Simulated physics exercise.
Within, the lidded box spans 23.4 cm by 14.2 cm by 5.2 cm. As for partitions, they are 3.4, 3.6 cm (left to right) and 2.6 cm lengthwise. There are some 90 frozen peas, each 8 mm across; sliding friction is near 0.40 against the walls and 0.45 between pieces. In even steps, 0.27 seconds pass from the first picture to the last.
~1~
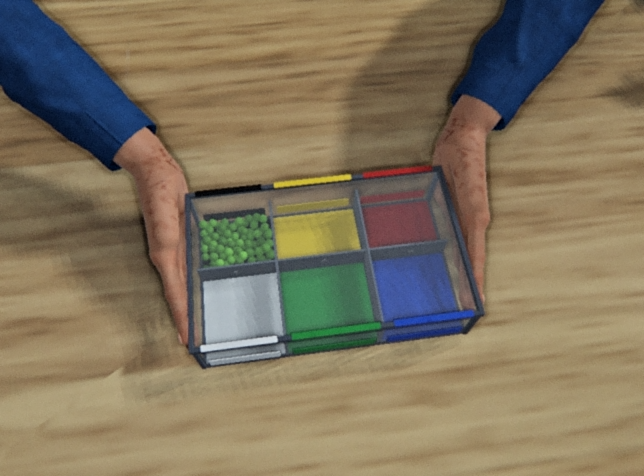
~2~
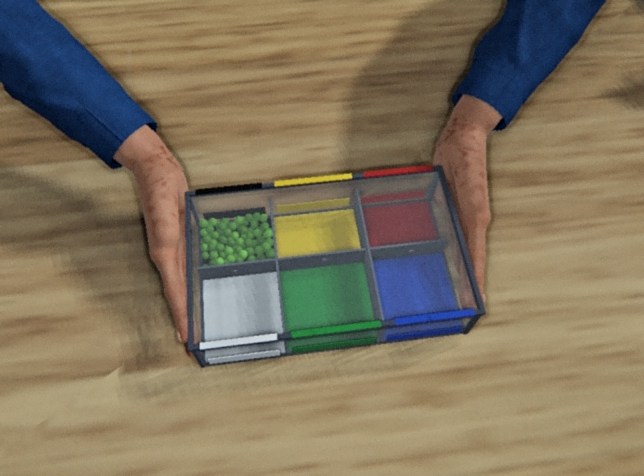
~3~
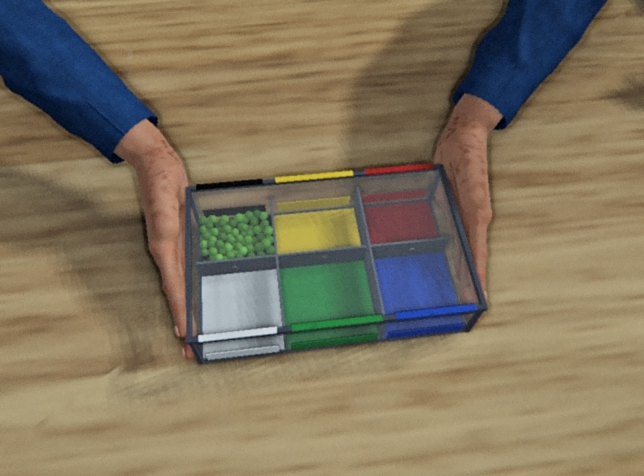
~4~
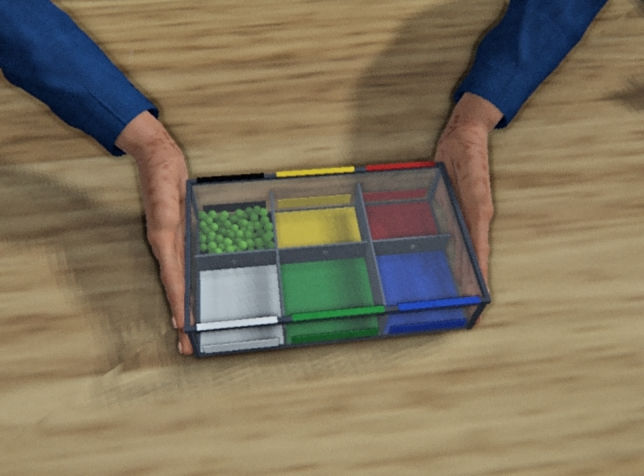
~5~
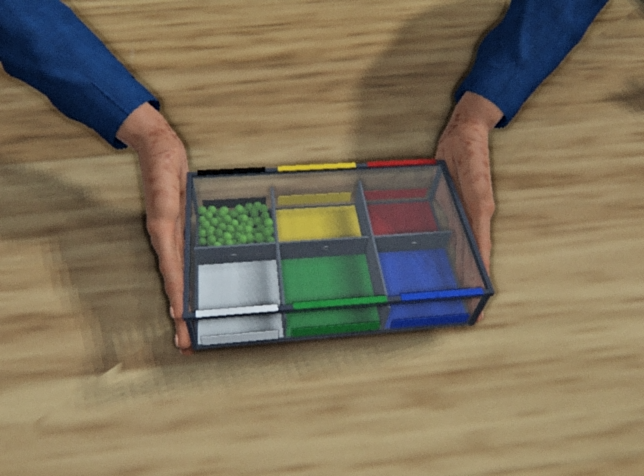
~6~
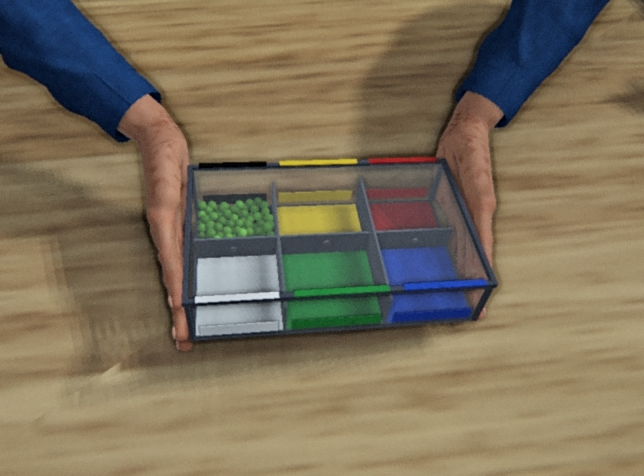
Two hands gradually tilting a clear lidded box with six coloured compartments, green peas staying in the back left black one.
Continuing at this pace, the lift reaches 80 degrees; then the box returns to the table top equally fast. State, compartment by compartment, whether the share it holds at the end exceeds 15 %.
Red: Does not exceed; blue: Does not exceed; green: Does not exceed; yellow: Does not exceed; white: Does not exceed; black: Exceeds.
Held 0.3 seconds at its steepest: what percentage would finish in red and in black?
Result - red: 0 %; black: 100 %.
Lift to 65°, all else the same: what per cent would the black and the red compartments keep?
With that change, black ends at 100 percent while red ends at 0 percent.
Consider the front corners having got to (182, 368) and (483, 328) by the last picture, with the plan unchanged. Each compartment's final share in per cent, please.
Red 0; blue 0; green 0; yellow 0; white 30; black 75.
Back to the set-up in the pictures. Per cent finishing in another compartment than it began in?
The answer is close to 5 percent.
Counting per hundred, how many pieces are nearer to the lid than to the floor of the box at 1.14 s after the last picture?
About 10 per cent.
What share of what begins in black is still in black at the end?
My estimate is roughly 100 percent.
Then, 1.14 s after the last picture, tilt 80 degrees; black 100 %.
Then, 1.90 s after the last picture, tilt 36 degrees; yellow 5 %, black 95 %.
Then, 2.68 s after the last picture, tilt 0 degrees; yellow 5 %, black 95 %.
In the end, red 0 %, blue 0 %, green 0 %, yellow 5 %, white 0 %, black 95 %.
